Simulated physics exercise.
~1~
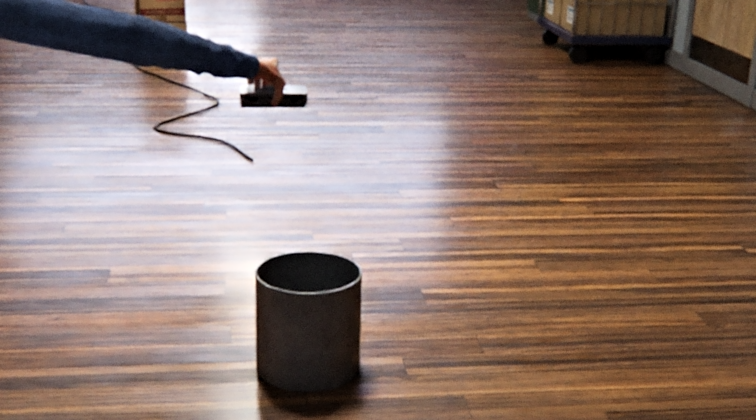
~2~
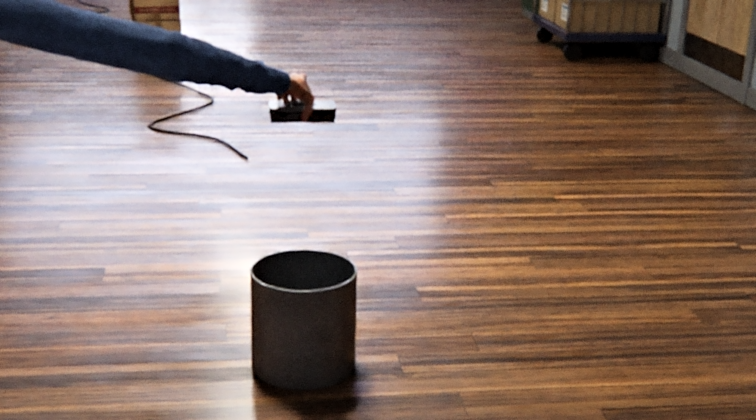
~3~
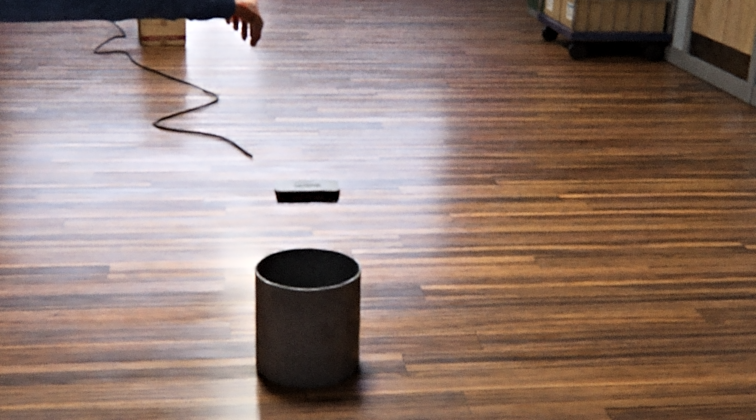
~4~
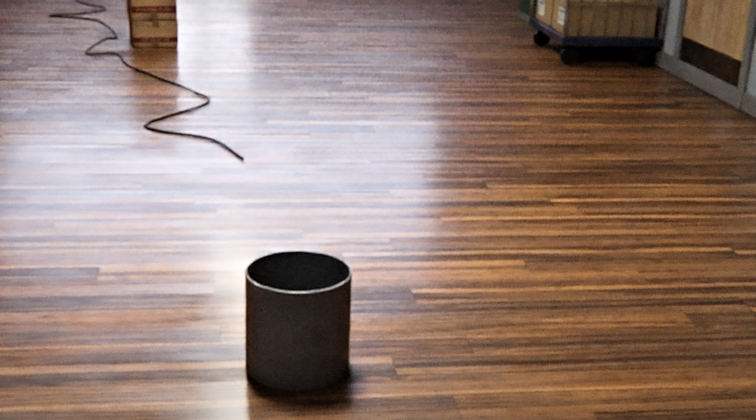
On a glossy wooden floor in a room, seen from slightly above by a gently swaying camera, a dark, open-topped bucket stands near the bottom centre. A black cord snakes across the floor behind it at left, with a box at the back and a loaded cart at upper right. An arm in a dark blue sleeve reaches in from the left, holding a small dark grey case, and moves it slightly right and down. The hand lets go and draws back as the case falls toward the bucket. Finally, the arm is gone and the case has dropped inside, out of sight.
